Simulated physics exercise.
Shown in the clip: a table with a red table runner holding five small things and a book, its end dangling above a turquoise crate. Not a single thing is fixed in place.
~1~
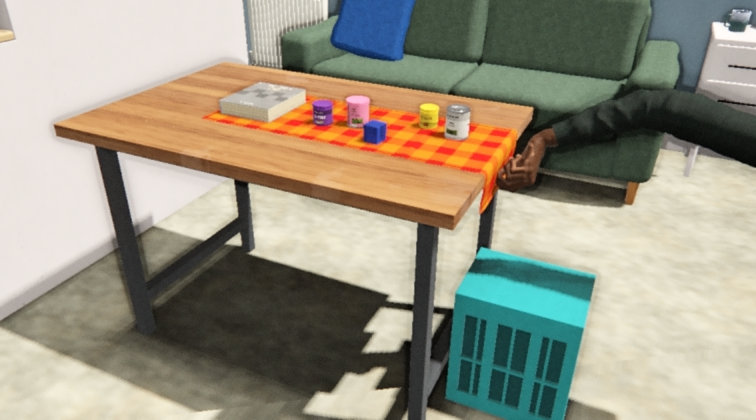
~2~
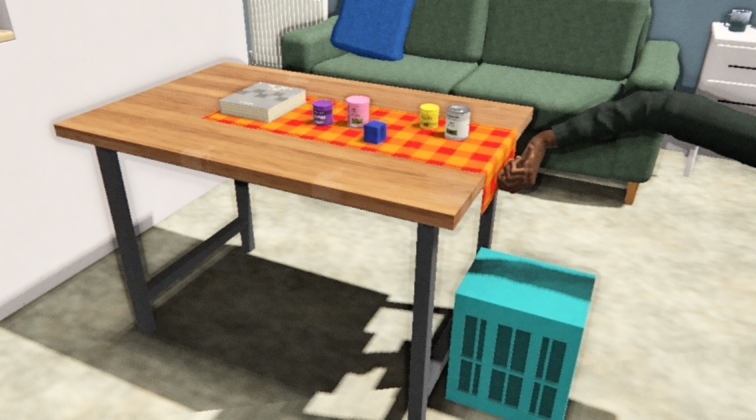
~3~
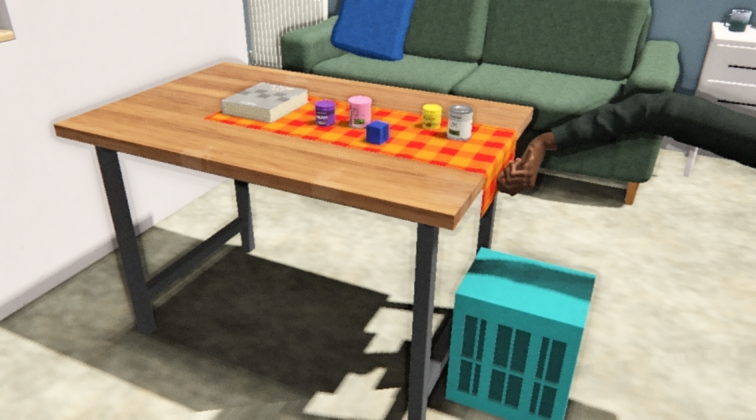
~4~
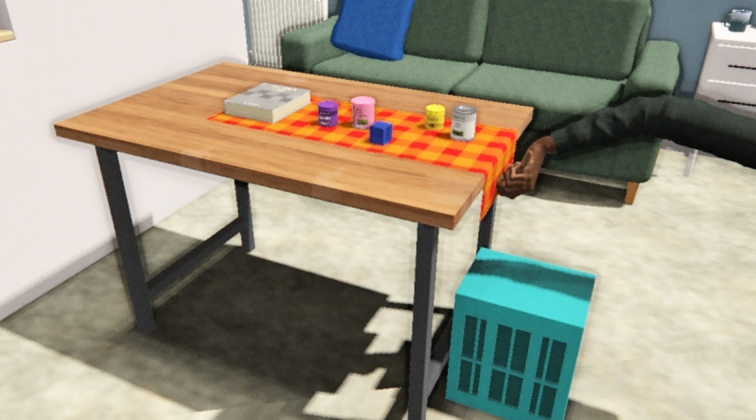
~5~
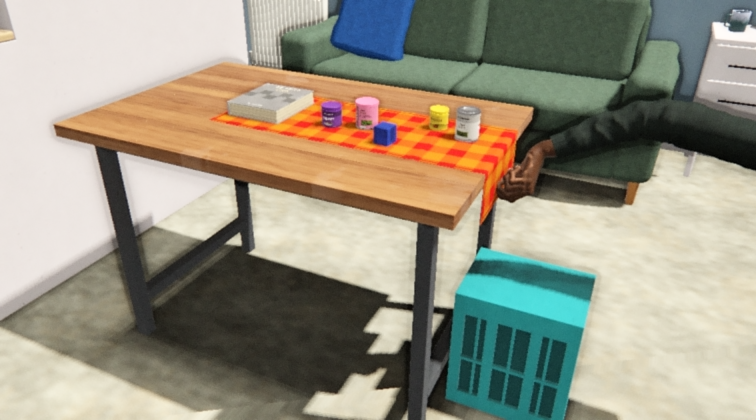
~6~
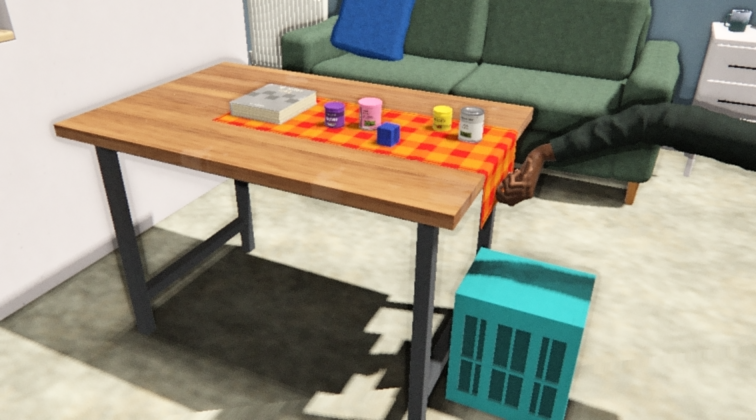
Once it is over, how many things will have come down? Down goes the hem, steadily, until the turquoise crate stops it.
By then two will have come down.
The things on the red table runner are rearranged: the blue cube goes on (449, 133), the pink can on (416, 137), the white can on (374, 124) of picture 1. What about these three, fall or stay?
Looking at each one, the blue cube drops away, the pink can drops away and the white can remains in position.
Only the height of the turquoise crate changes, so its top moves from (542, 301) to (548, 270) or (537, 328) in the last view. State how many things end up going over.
That would make 1 and 3.
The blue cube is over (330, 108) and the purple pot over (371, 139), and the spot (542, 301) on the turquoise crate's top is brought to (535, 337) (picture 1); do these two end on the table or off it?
Looks like the blue cube hangs in there, and the purple pot ends up down.
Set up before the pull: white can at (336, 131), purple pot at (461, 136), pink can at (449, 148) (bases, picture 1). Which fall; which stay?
The white can stays aboard, the purple pot is lost, the pink can is lost.
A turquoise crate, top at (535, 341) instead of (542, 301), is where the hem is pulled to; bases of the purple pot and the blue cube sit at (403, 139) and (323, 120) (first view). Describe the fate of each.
Purple pot: Lost; blue cube: Safe.
Soon after, hem near (494, 233); all still up.
Then, hem on the crate; white can and yellow pot gone.
At rest, hem on the crate; white can and yellow pot gone. The answer is two.
